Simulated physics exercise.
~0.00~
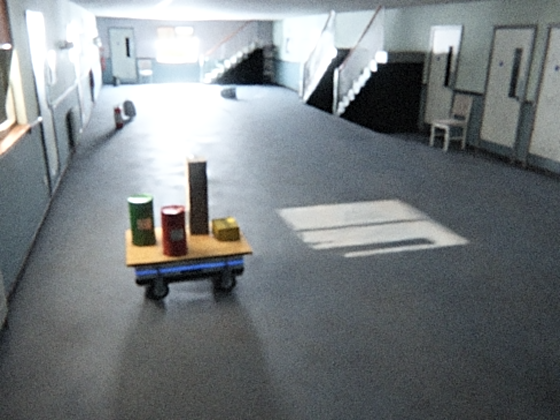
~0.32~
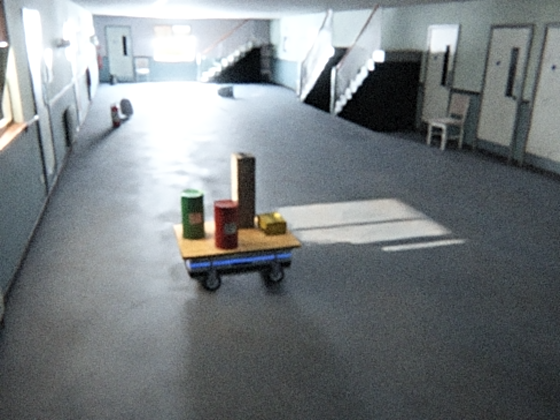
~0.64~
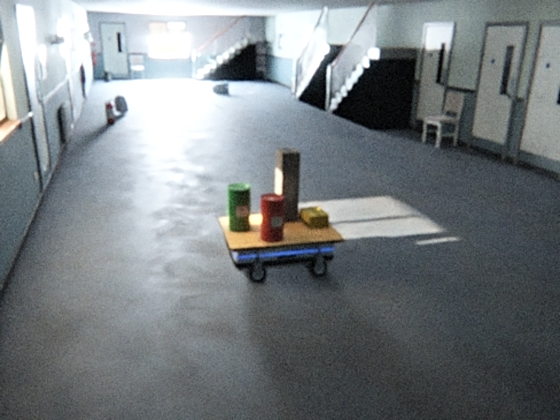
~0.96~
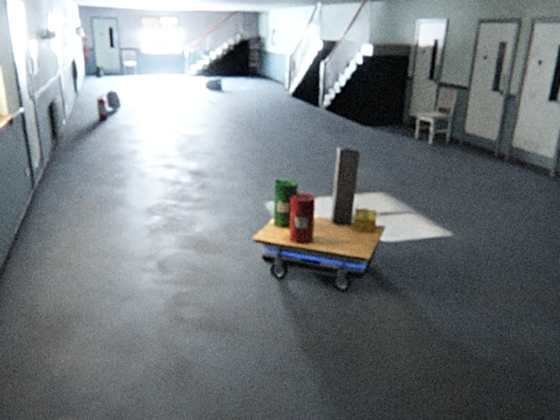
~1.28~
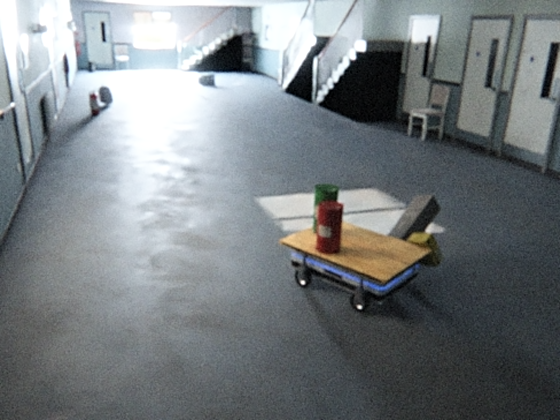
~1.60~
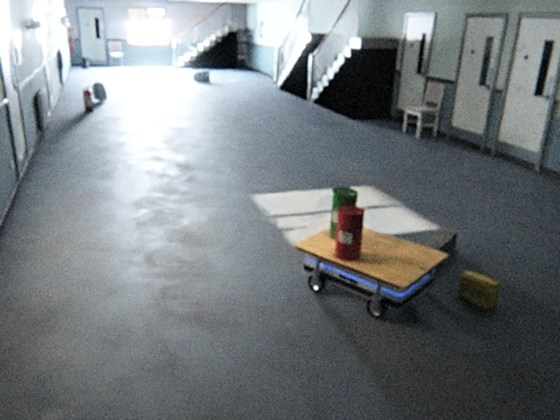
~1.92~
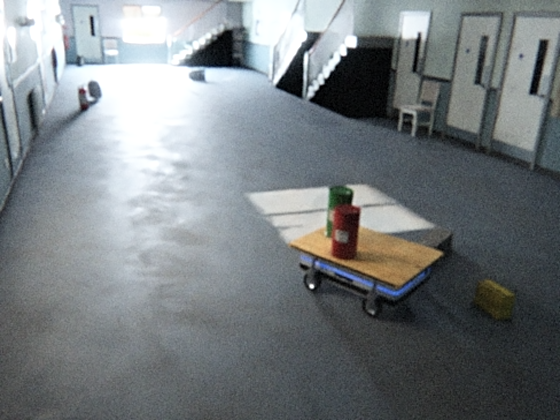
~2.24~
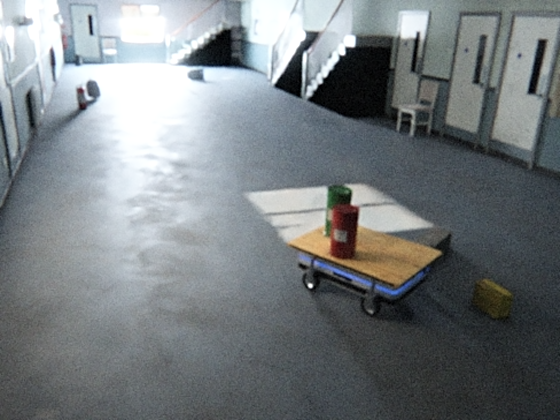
A cart rolls right and turns, spilling a grey box and yellow parcel, then stops with two canisters upright.
